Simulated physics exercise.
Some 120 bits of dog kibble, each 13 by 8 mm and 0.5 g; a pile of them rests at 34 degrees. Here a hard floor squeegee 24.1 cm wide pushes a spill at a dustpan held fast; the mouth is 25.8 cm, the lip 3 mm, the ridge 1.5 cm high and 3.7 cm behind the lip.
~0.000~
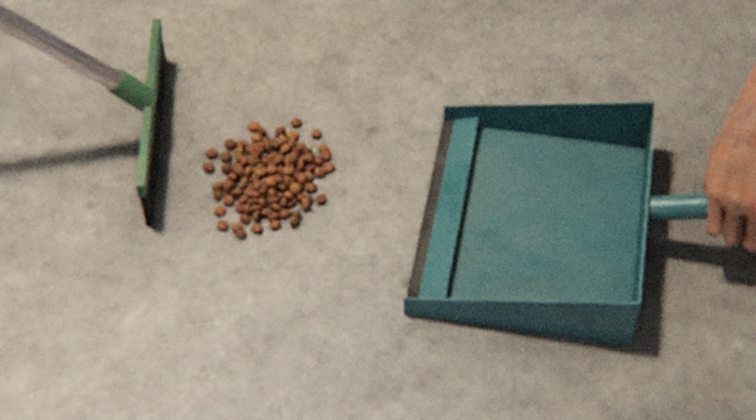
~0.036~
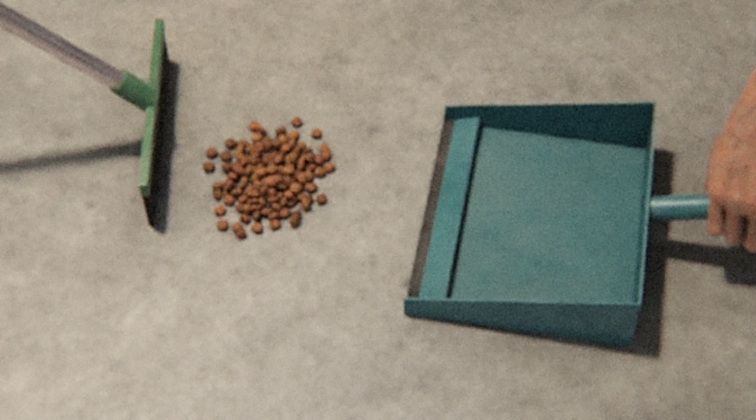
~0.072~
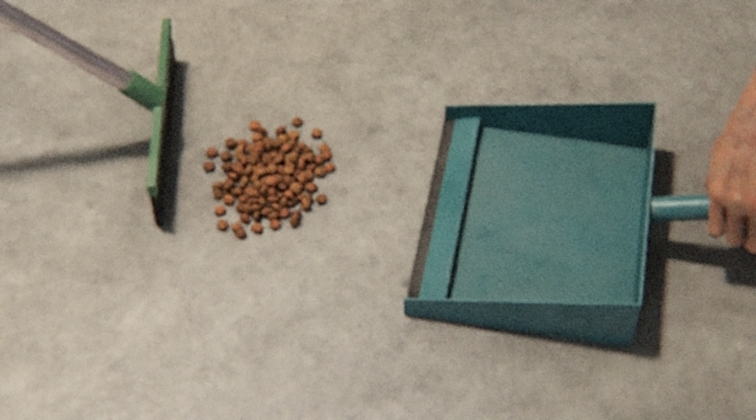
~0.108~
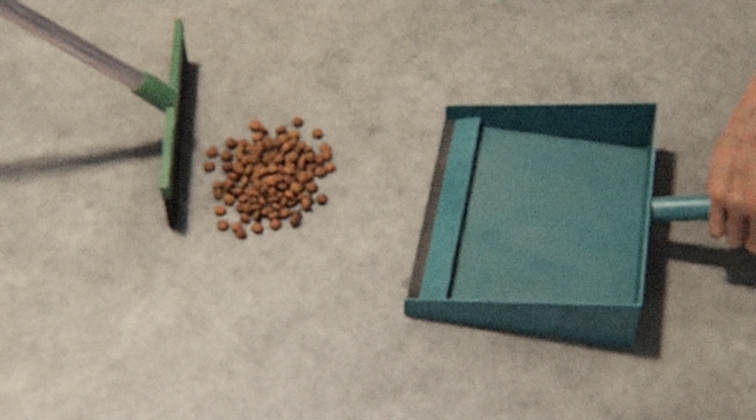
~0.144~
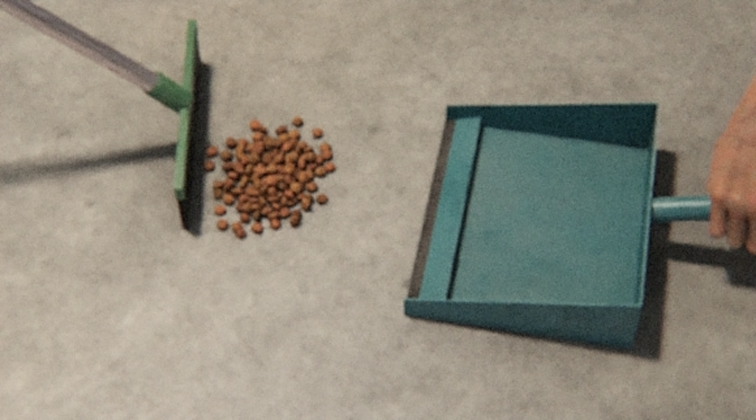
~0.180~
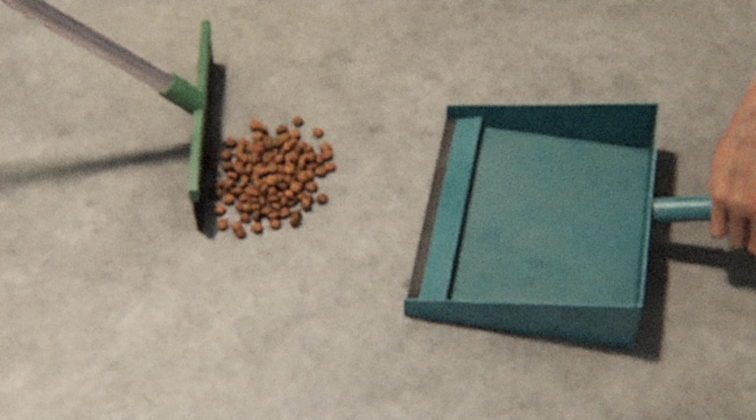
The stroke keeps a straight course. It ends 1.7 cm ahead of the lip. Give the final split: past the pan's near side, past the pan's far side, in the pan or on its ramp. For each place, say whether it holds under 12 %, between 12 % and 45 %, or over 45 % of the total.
In the end past the pan's near side: A low share, past the pan's far side: A low share, in the pan or on its ramp: A medium share.
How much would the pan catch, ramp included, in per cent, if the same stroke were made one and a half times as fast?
I'd guess it lands at about 25 per cent.
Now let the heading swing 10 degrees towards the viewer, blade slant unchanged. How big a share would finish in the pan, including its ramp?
The pan, ramp included, would get around 15 per cent.
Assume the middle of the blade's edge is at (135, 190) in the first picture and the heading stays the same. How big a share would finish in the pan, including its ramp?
Estimate: Near 10 %.
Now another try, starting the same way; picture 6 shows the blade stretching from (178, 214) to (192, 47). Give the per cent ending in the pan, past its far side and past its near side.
Pan 0, far 0, near 0.
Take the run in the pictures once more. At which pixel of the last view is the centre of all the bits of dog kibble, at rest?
Look around (422, 186) in the last picture.
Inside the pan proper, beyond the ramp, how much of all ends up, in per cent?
Estimate: Near 0 per cent of all.
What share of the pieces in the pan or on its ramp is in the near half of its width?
Roughly 50 per cent.
After 0.43 s, middle of the blade 15 cm from the lip; 0 % over the lip, far side 0 %, near side 0 %.
After 0.59 s, middle of the blade 8 cm from the lip; 0 % over the lip, far side 0 %, near side 0 %.
After 0.88 s, middle of the blade 4 cm from the lip; 30 % over the lip, far side 5 %, near side 0 %.
By 1.3 s all is still; near side 0 %, far side 5 %, pan 25 %, in front of the lip or behind the blade 70 %.
